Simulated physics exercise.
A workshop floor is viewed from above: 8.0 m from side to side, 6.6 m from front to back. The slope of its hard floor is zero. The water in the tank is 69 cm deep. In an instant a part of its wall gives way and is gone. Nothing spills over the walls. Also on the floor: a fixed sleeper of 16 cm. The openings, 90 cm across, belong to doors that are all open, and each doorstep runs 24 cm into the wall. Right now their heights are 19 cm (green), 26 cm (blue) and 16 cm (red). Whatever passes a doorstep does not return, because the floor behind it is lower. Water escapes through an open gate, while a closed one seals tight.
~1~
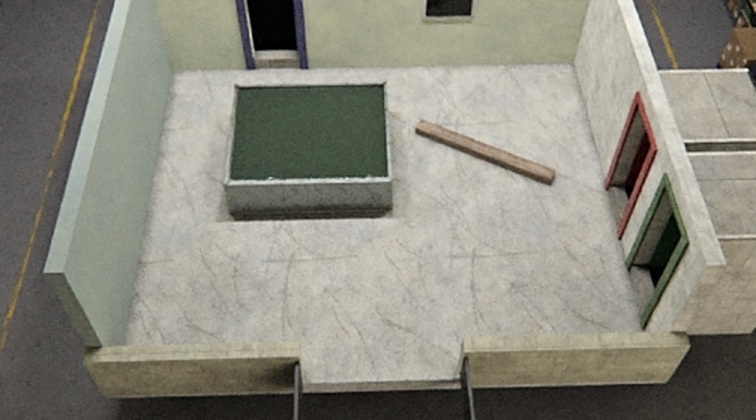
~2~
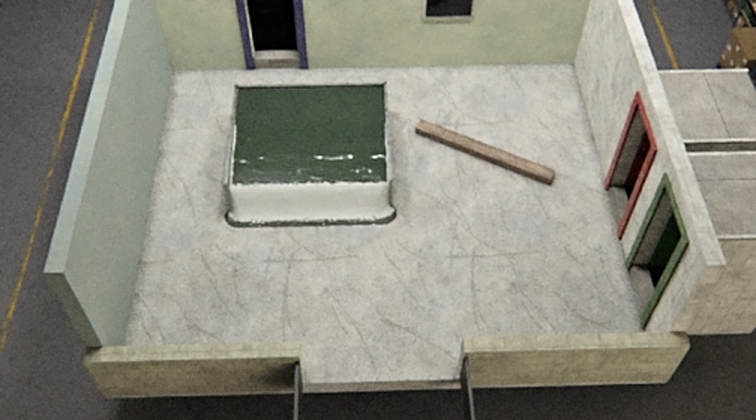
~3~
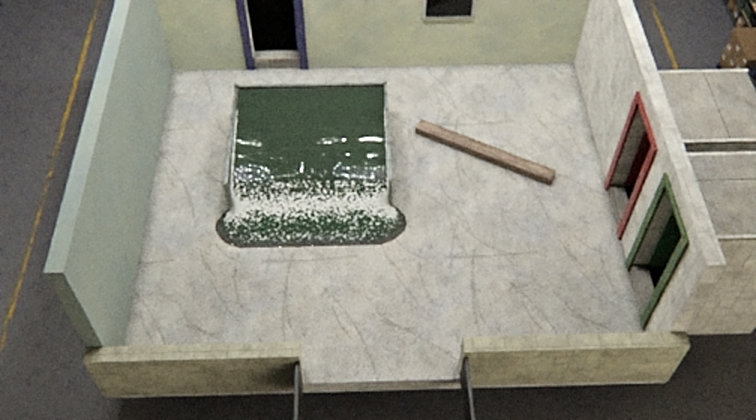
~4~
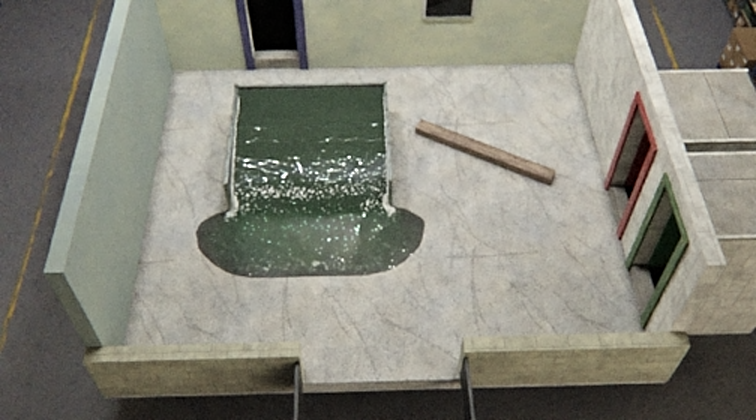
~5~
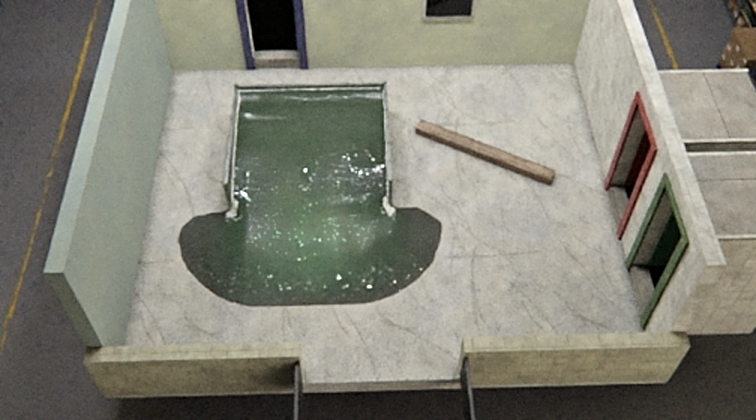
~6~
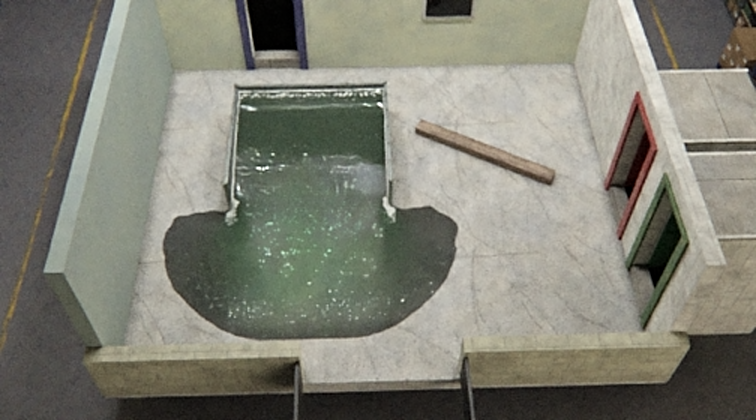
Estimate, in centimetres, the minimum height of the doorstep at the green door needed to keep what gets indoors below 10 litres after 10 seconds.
8 cm.
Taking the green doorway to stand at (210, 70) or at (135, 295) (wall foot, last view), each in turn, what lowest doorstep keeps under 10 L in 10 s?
About 19 cm for the first and 20 cm for the second.
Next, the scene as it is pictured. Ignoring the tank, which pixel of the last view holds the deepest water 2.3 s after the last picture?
Around (132, 373).
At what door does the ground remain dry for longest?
That's the blue one, it comes last.
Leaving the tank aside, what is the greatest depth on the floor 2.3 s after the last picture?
38 cm.
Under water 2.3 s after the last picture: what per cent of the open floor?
Approximately 40 %.
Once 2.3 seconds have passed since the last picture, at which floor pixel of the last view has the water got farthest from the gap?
The tip of the flood lies near (649, 359).
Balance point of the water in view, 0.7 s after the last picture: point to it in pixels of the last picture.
(309, 209), roughly.
Then, 0.7 s after the last picture water covers 35 % of the floor, deepest (39 cm) near (278, 369); it has not reached the green door.
Then, 2.3 s after the last picture water covers 40 % of the floor, deepest (38 cm) near (132, 373); it has not reached the green door.
Then, 9.3 s after the last picture water covers 95 % of the floor, deepest (9 cm) near (177, 163); 7 cm at the green door, 0 litres in over its 19 cm doorstep.
At the green door as built, the water peaked near 11 cm, 3.3 s after the last picture.
Run again over the same 10 s with other heights there, 19 litres in over 7 cm, 4 litres over 9.5 cm. The limit of 10 litres is kept from about 8 cm up.
